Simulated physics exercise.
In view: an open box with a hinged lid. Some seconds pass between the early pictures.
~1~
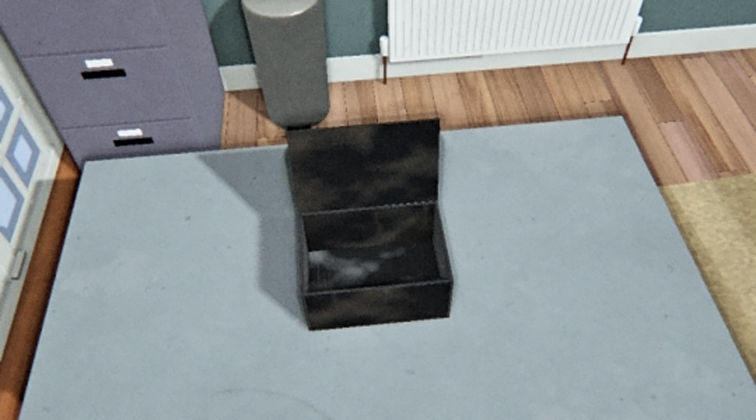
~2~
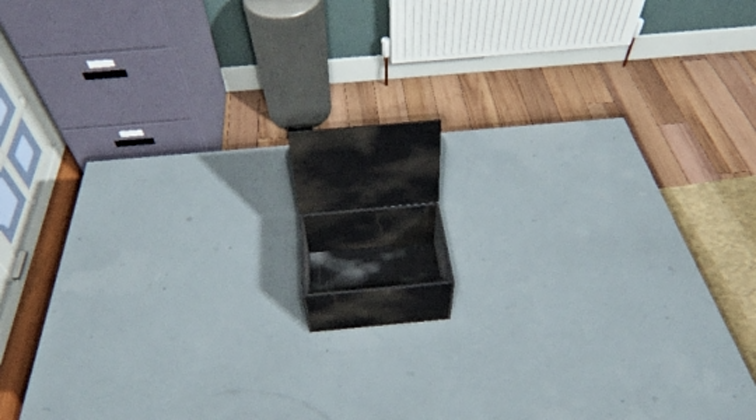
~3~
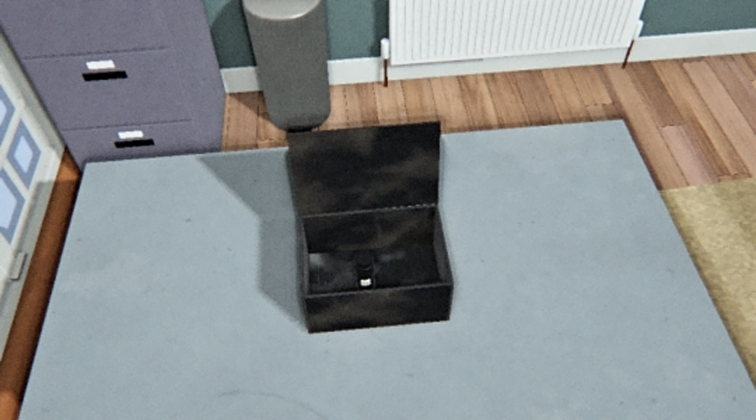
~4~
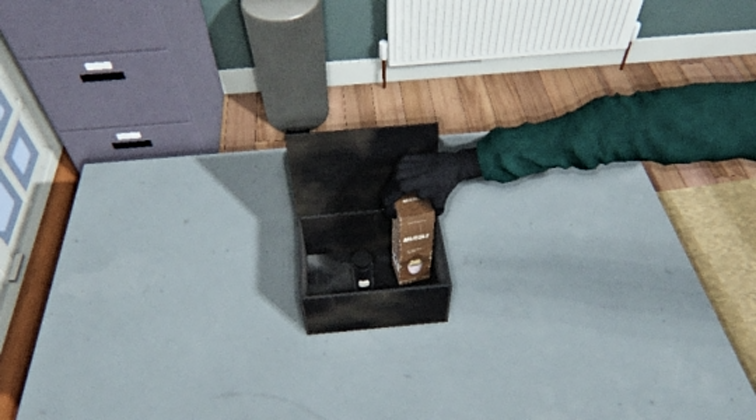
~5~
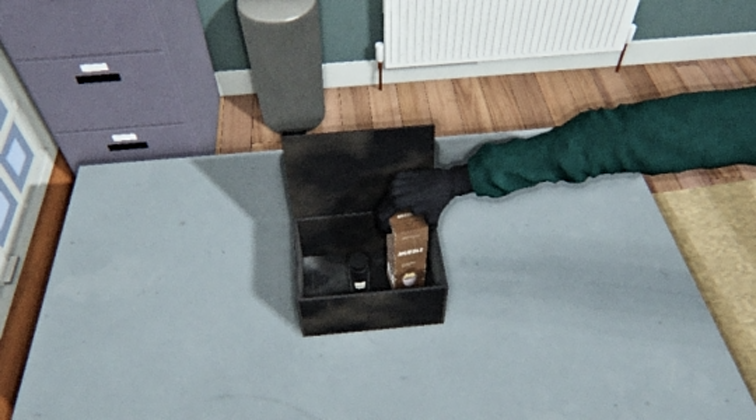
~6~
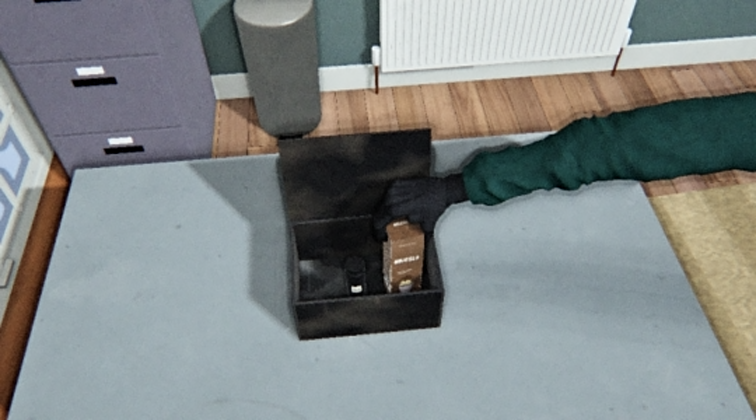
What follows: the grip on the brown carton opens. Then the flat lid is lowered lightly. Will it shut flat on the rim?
Here the lid stays ajar.
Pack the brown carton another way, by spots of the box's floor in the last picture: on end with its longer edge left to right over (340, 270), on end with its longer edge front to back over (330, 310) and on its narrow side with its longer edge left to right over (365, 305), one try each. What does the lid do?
First, it will not close; second, it stays ajar; third, it shuts flat.
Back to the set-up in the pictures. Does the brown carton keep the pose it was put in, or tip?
The brown carton keeps its pose.
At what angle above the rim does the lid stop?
Some 50° above the rim.
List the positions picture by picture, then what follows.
The last thing is not in view yet, in the first picture.
The last thing is not in view yet, in the second picture.
The last thing is not in view yet; black shaker (365, 272), in the third picture.
Still above its spot; brown carton (412, 239); black shaker (363, 273), in the fourth picture.
Still above its spot; brown carton (407, 253); black shaker (359, 275), in the fifth picture.
In place under the hand; brown carton (403, 261); black shaker (356, 279), in the sixth picture.
Then, 0.90 s after the last picture, lid starting down.
Then, 1.20 s after the last picture, lid 81° above the rim.
Then, 1.40 s after the last picture, lid 70° above the rim.
Then, 1.60 s after the last picture, lid 56° above the rim.
At rest, lid 50° above the rim; both in place. Seen from the same camera at the end, brown carton near (403, 261).
